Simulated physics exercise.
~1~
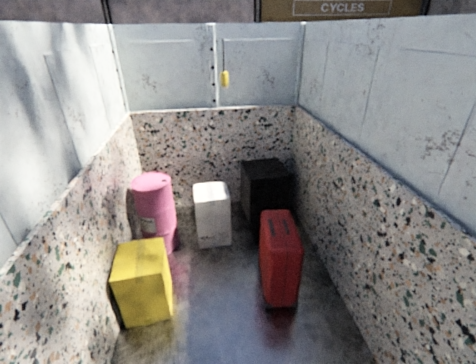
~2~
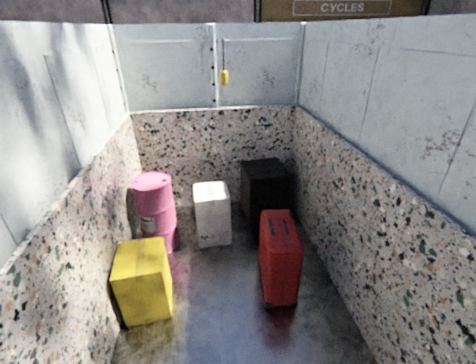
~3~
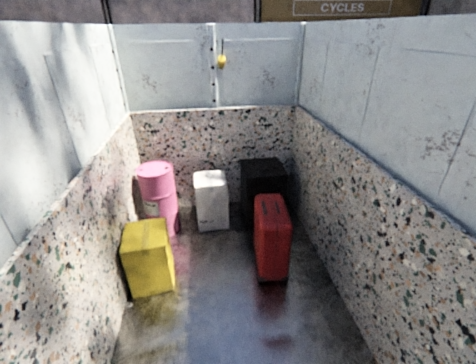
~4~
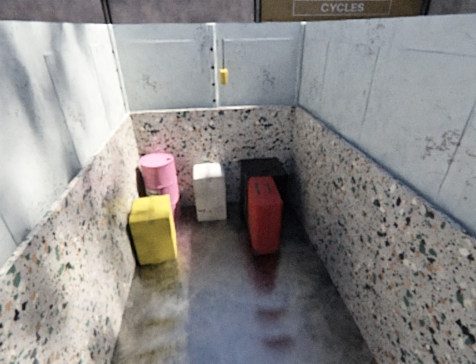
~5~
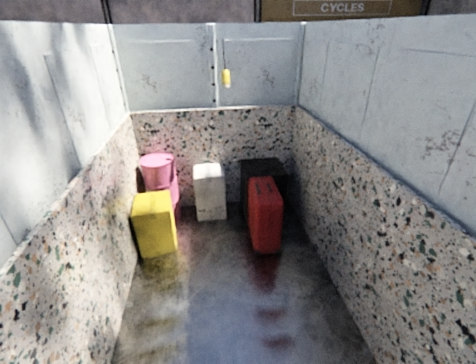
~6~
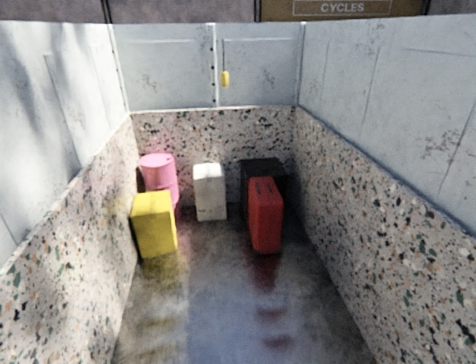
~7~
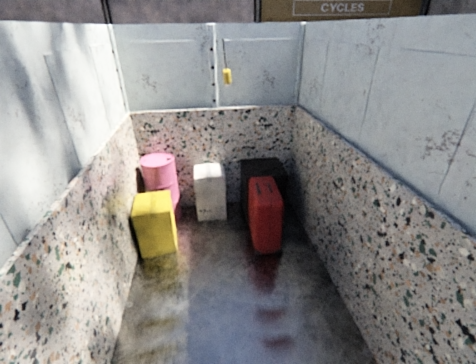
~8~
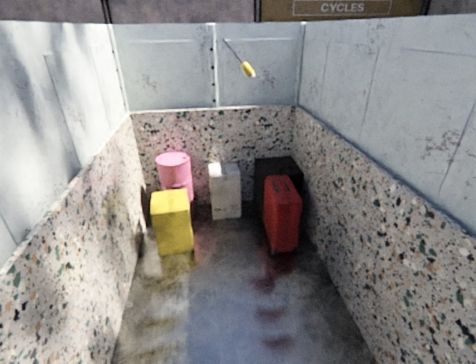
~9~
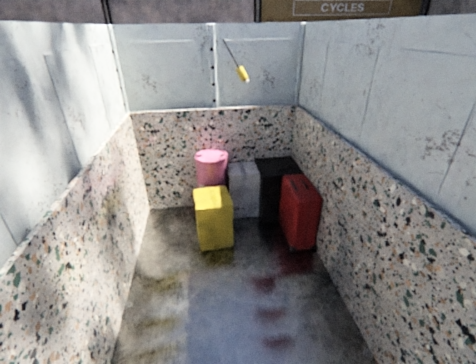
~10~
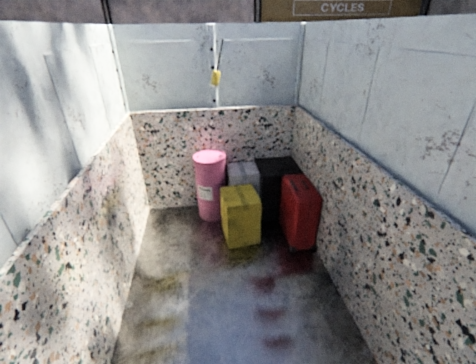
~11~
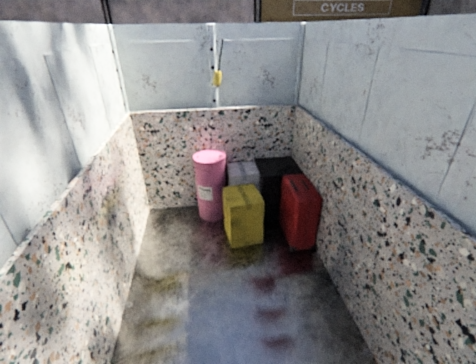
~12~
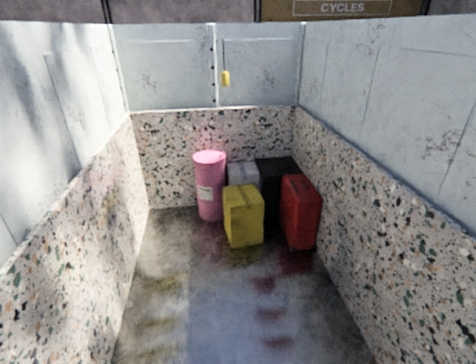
Black block, yellow and red boxes, pink drum and white box in an open-topped bay sliding back, then right, finally resting upright.
